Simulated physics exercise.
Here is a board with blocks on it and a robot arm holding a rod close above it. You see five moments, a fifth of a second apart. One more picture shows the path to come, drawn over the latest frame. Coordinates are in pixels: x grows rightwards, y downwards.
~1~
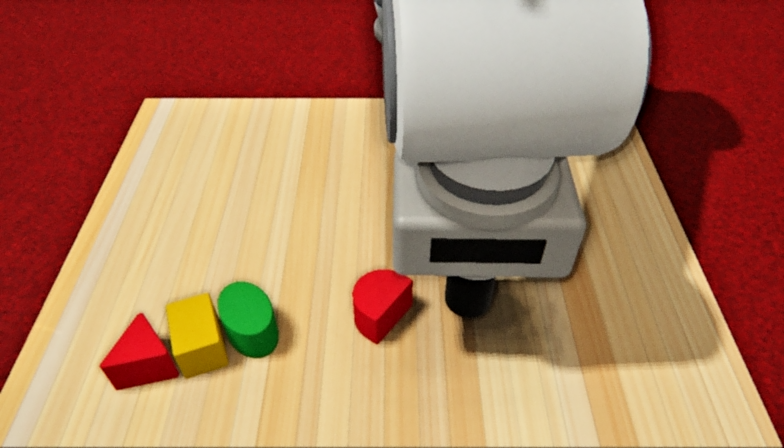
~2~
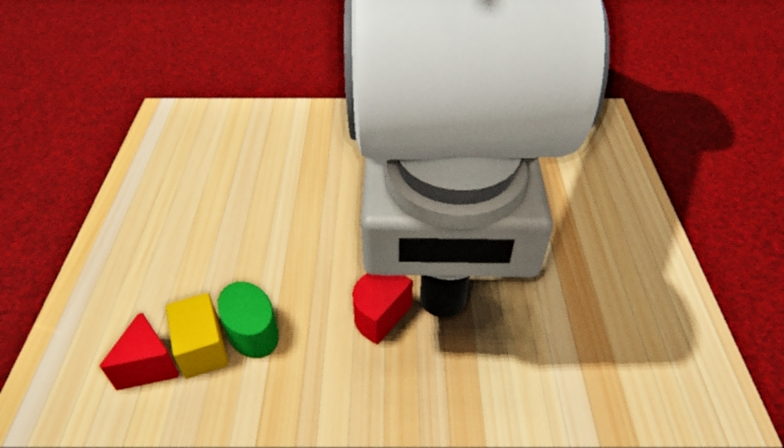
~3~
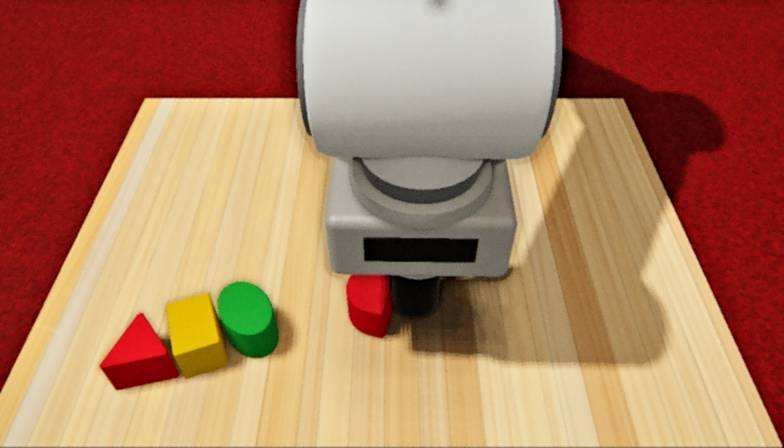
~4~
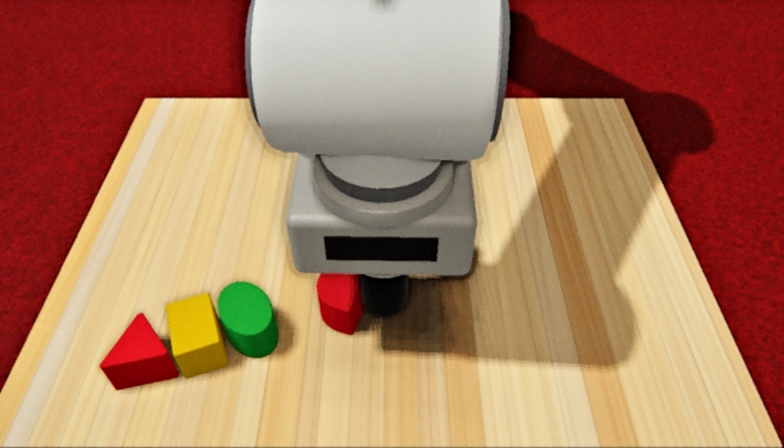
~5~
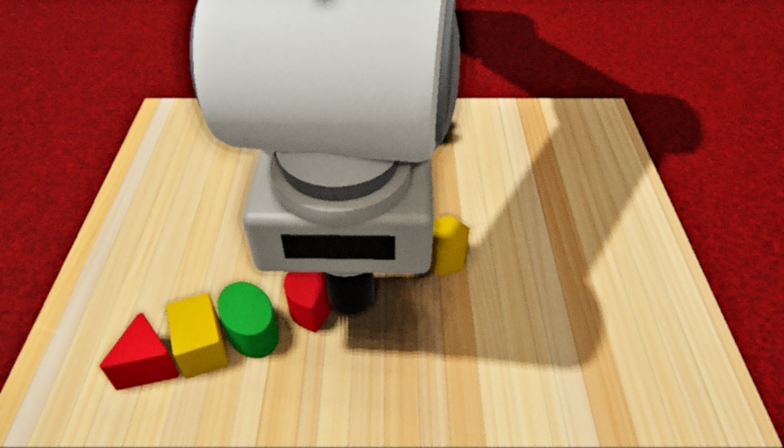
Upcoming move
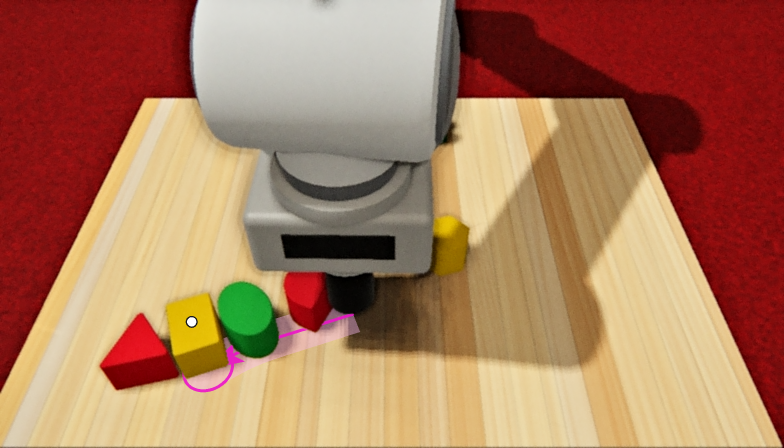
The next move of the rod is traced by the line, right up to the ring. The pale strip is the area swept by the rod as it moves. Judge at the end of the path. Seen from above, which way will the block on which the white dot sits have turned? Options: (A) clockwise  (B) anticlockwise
(B)
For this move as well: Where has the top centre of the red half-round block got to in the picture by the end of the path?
It comes to (277, 271).
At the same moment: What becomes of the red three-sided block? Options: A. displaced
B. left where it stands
A - displaced.
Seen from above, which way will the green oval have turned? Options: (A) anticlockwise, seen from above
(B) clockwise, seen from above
The one that fits is B, clockwise, seen from above.
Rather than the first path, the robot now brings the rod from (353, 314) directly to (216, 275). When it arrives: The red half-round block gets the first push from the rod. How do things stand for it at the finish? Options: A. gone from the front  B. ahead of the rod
Option B.
The drawn path runs from (353, 314) through (281, 336) to (208, 369); the dot is on the yellow oblong block.
The first path, step by step. One third of the way, rod at (302, 311); green oval at (239, 305); red half-round block at (282, 272), turned 15° clockwise.
Two thirds of the way, rod at (251, 327); red three-sided block at (106, 348); yellow oblong block at (149, 325), turned 20° anticlockwise; green oval at (203, 306), turned 20° clockwise; red half-round block at (277, 271), turned 30° clockwise.
At the end, rod at (201, 352); red three-sided block at (75, 354); yellow oblong block at (118, 327), turned 20° anticlockwise; green oval at (176, 307), turned 45° clockwise; red half-round block at (277, 271), turned 30° clockwise.
